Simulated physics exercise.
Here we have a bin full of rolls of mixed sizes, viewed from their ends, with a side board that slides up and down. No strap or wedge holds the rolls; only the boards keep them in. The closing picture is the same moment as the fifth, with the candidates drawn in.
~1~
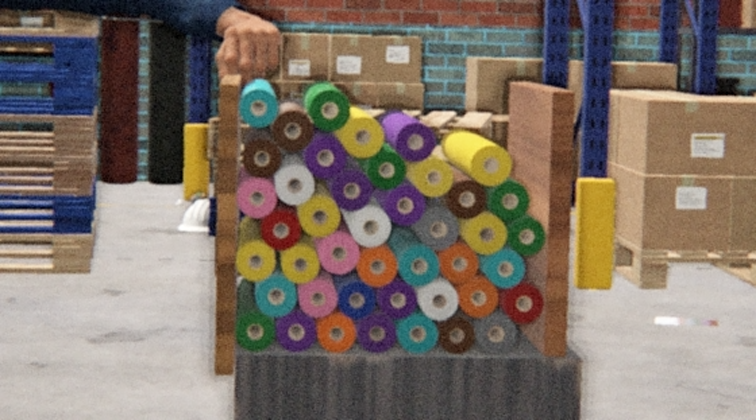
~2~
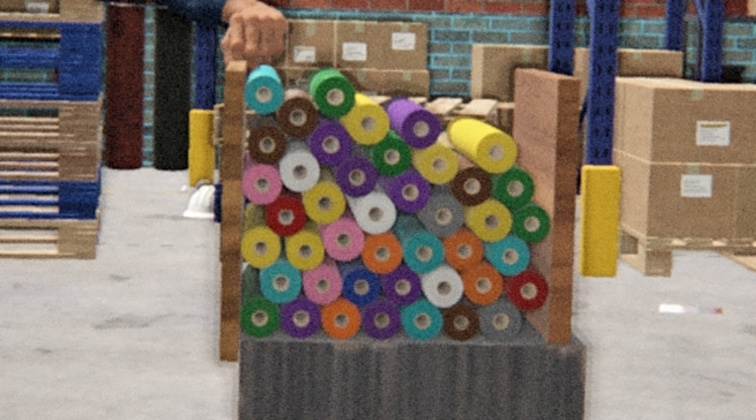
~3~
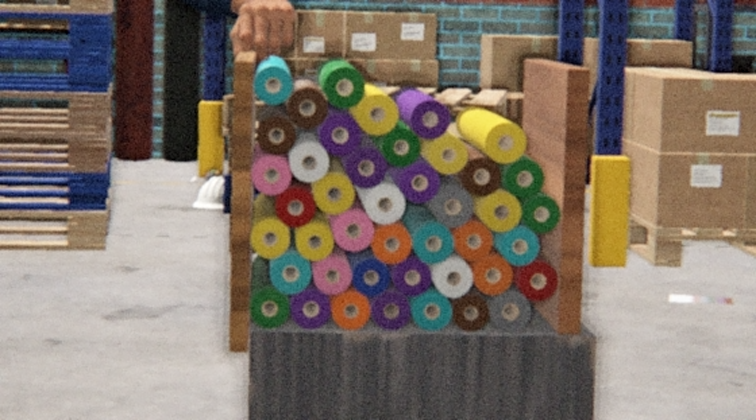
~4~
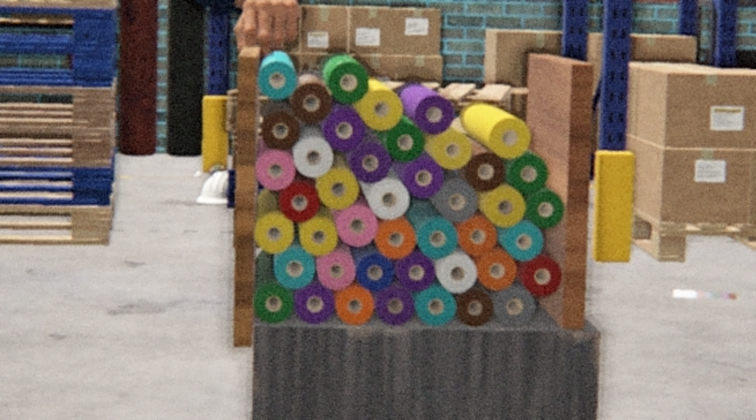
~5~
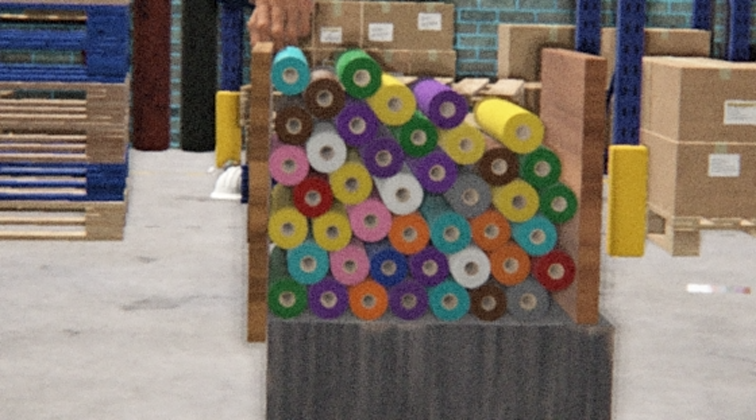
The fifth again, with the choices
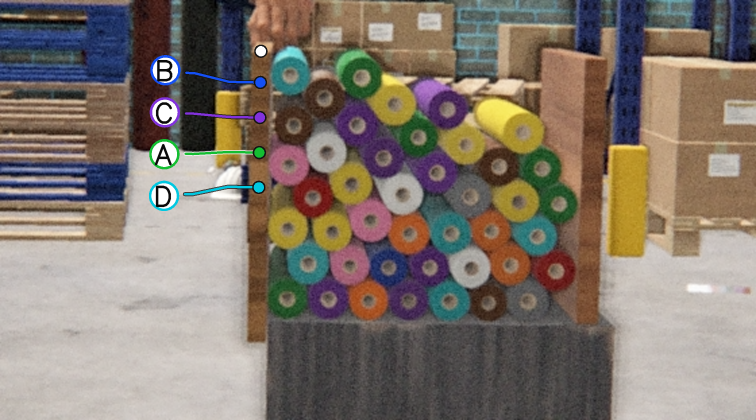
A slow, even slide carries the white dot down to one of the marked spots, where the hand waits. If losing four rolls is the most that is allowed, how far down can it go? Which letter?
The lowest mark that will do is D.
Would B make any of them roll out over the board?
At B: No.
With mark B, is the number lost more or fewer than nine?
Fewer than nine.
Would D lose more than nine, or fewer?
Fewer than nine.
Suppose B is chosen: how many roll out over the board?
It comes to none.
On the marked copy, A at (260, 153); B at (261, 83); C at (260, 118); D at (259, 187); the white dot at (261, 52).
With D. Early on, top of the board (270, 114).
Further on, top of the board (269, 184).
At the end, top of the board (269, 187), four out over the board.
As for the rest, A one out over the board; B none out over the board; C none out over the board.
